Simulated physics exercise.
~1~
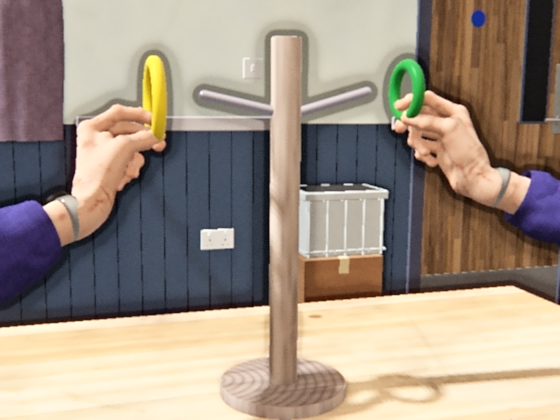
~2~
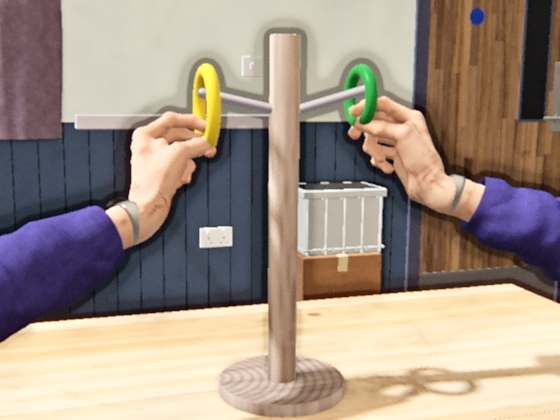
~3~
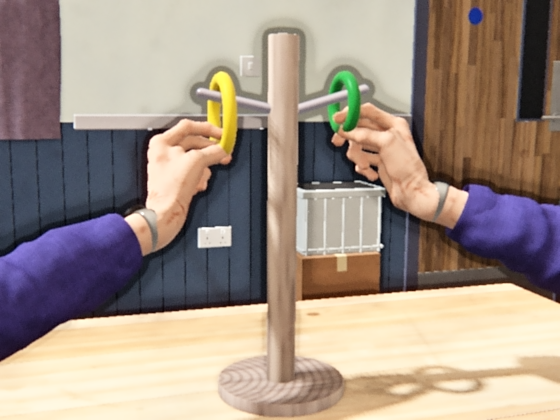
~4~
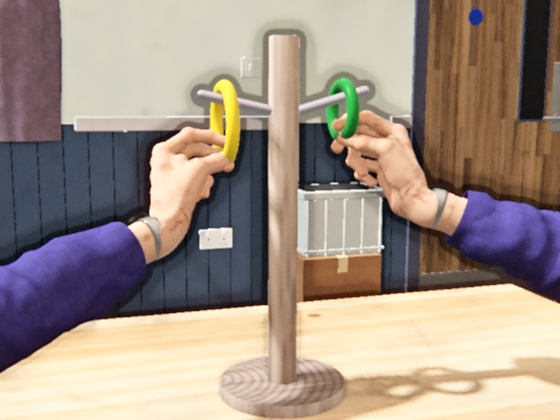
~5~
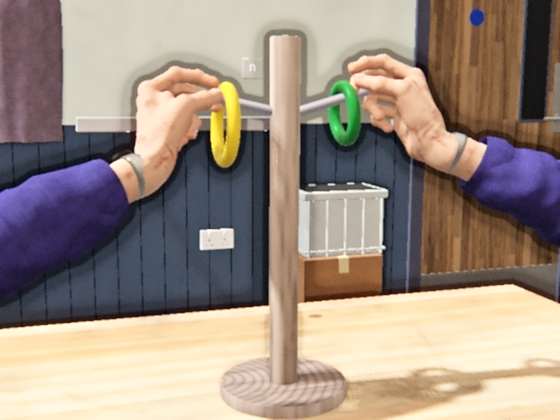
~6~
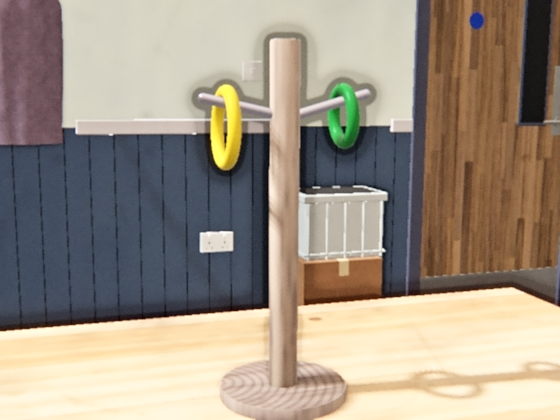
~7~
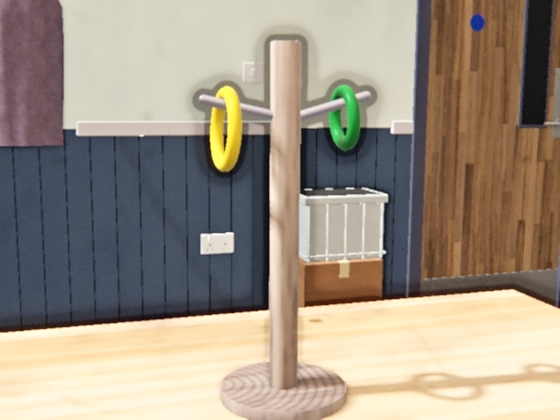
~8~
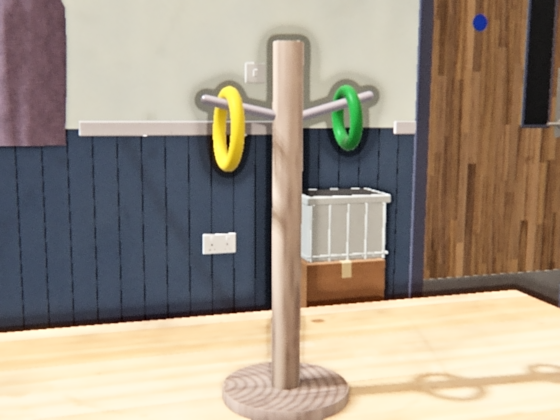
On a wooden tabletop in a room with dark blue panelling, two hands slipped a yellow ring and a green ring onto opposite pegs of a wooden stand, then let go and drew away, leaving both rings hanging there.
